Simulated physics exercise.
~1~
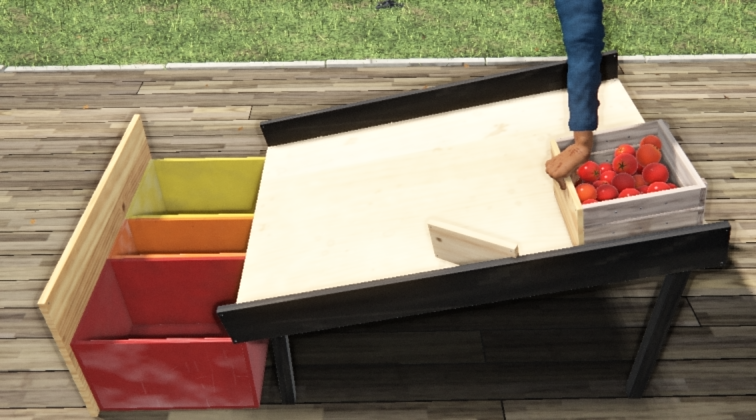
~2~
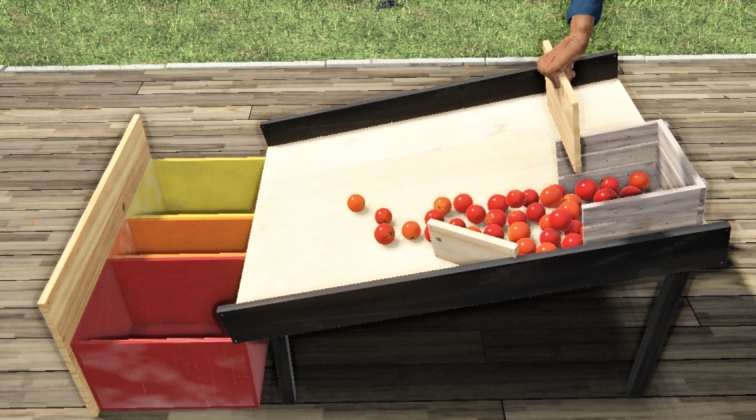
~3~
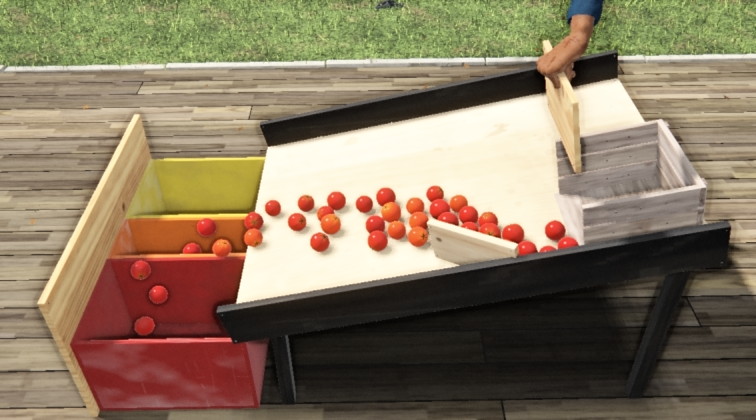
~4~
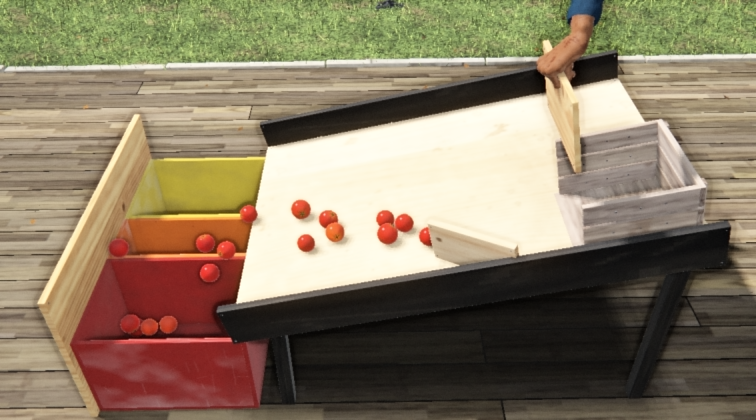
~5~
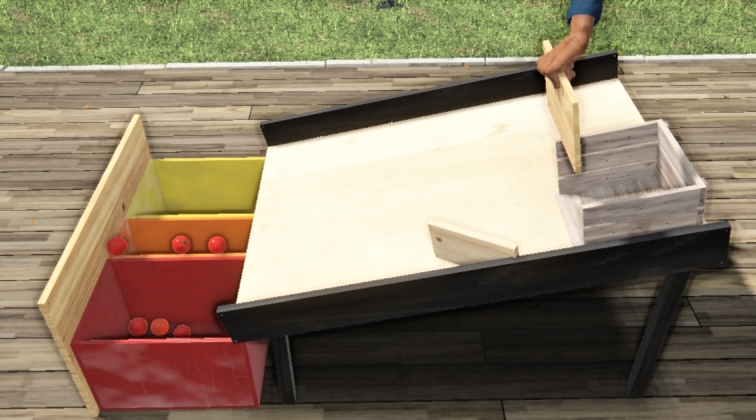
Tomatoes roll left down a sloping table after a hand lifts the gate, dropping into bins.
